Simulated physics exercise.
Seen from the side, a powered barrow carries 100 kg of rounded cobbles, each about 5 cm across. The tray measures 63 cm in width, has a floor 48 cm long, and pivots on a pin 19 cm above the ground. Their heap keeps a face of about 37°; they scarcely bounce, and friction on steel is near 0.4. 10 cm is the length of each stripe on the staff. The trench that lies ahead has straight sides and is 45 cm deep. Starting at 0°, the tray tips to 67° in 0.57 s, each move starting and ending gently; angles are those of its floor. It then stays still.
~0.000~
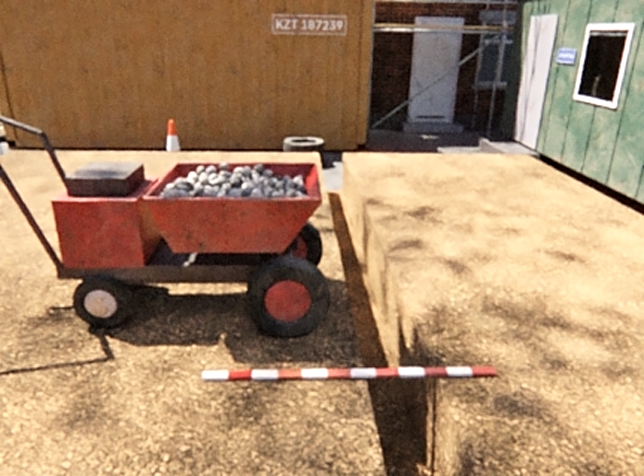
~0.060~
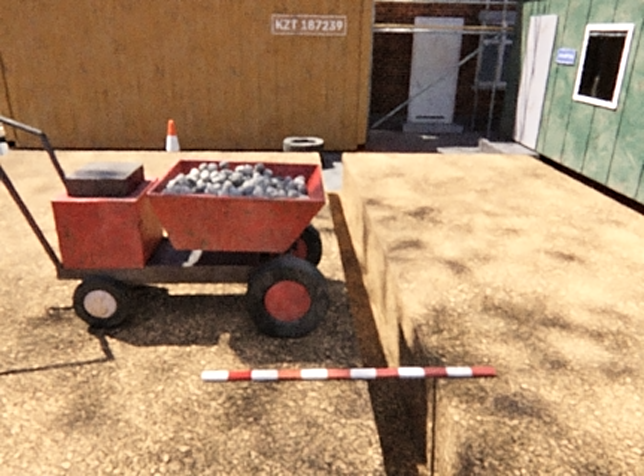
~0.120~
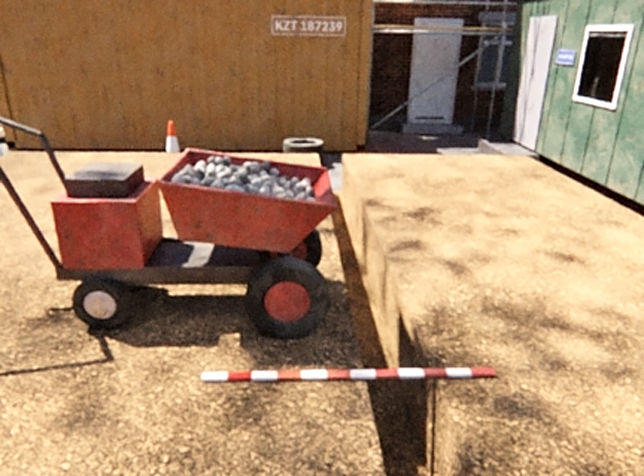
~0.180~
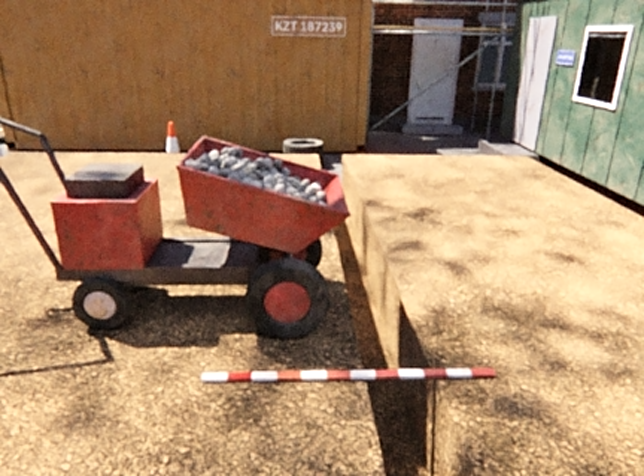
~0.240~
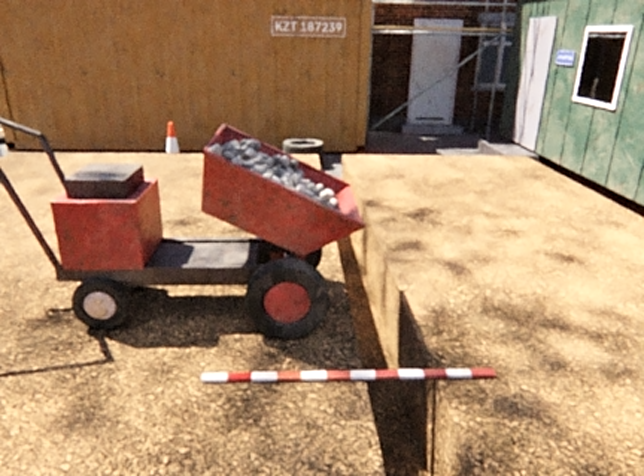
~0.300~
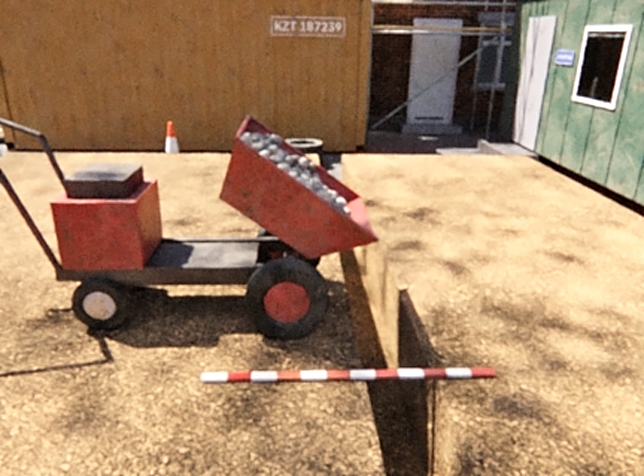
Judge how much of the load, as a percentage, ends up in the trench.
Around 32 %.
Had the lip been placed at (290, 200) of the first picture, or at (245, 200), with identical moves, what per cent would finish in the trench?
First place: Near 55%; second place: Near 75%.
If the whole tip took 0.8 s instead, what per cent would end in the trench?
It'd be some 35 per cent.
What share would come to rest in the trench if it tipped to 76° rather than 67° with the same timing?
Then about 30 per cent.
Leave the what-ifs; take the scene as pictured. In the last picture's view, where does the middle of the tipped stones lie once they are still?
(438, 302).
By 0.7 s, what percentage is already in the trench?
By that moment, roughly 5 per cent of the load.
After 0.4 s the floor is at 57°; 100 % in the tray; the foremost stones are at (372, 242).
After 0.7 s the floor is at 67°; 79 % in the tray, 5 % in the trench, 15 % past the trench; the foremost stones are at (444, 291).
After 1.0 s the floor is at 67°; 30 % in the tray, 7 % in the trench, 63 % past the trench; the foremost stones are at (586, 310).
After 3.0 s the floor is at 67°; 6 % in the tray, 32 % in the trench, 62 % past the trench; the foremost stones are past the picture's edge.
